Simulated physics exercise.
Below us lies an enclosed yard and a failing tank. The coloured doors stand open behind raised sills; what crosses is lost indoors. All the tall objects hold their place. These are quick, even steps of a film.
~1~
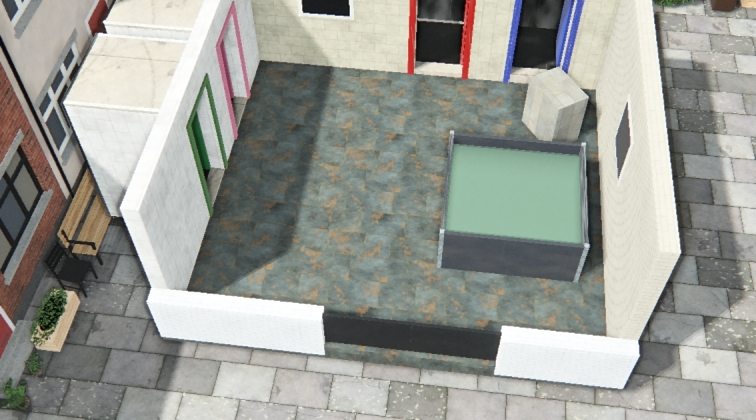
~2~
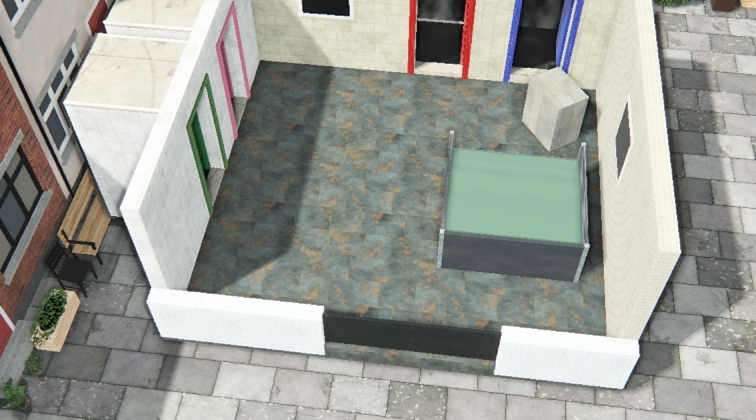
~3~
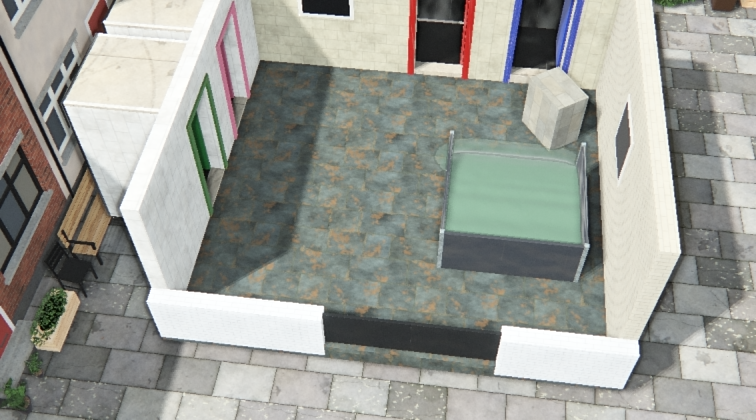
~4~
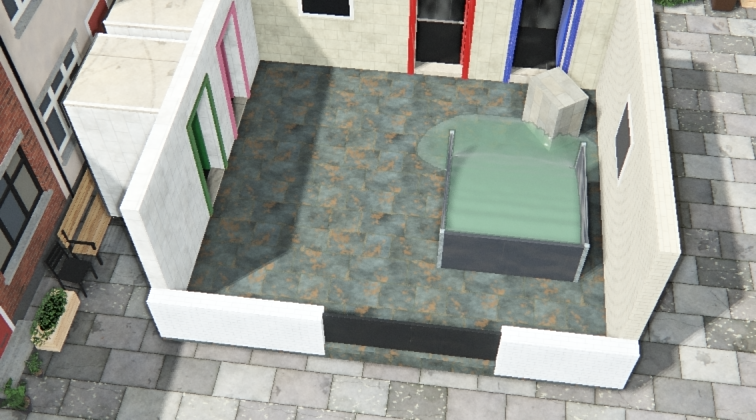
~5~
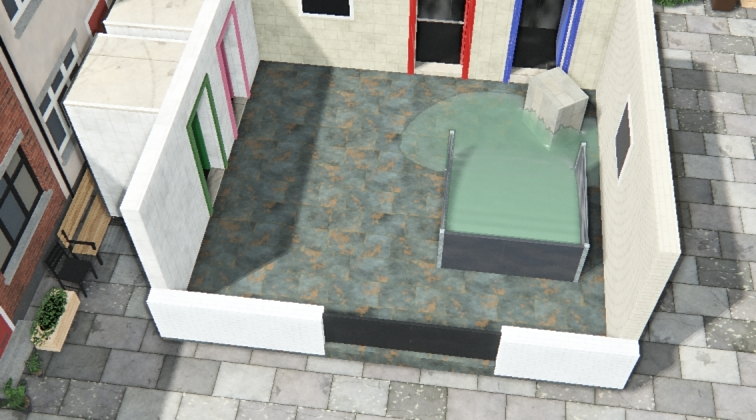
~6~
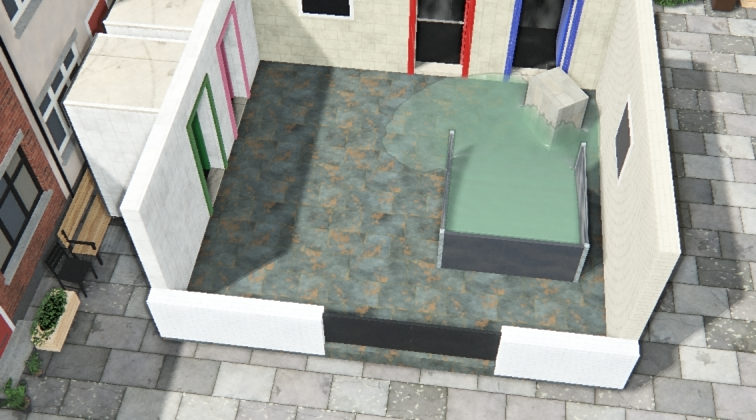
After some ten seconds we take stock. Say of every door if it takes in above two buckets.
The red door takes more than that; the pink door takes more than that; the blue door takes more than that; the green door takes more than that.
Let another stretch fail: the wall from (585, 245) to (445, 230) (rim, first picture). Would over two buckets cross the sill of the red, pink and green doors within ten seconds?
The red door stays under; the pink door goes over; the green door takes more.
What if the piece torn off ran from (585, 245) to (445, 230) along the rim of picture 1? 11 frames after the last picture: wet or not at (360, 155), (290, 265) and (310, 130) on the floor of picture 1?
As listed: Clear, under water, free of water.
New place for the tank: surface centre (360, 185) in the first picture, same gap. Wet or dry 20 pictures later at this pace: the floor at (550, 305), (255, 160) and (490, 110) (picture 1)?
As listed: No water, under water, under water.
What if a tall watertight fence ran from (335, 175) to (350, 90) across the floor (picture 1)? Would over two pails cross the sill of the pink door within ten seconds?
One by one: The pink one floods.
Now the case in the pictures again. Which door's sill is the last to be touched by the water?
I say the green door.
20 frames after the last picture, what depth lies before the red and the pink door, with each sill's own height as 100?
Near 210 and 420 in a hundred.
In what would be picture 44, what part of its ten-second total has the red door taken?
About 100 per cent.
A moment on, water covers 25 % of the floor; the red door over two buckets in, the pink door not reached, the blue door over two buckets in, the green door not reached.
Next, water covers 35 % of the floor; the red door far over two buckets in, the pink door not reached, the blue door far over two buckets in, the green door not reached.
Then, water covers 55 % of the floor; the red door far over two buckets in, the pink door over two buckets in, the blue door far over two buckets in, the green door wet at the sill, nothing in.
Later, water covers 90 % of the floor; the red door far over two buckets in, the pink door far over two buckets in, the blue door far over two buckets in, the green door under two buckets in.
In the end, water covers 100 % of the floor; the red door far over two buckets in, the pink door far over two buckets in, the blue door far over two buckets in, the green door over two buckets in.
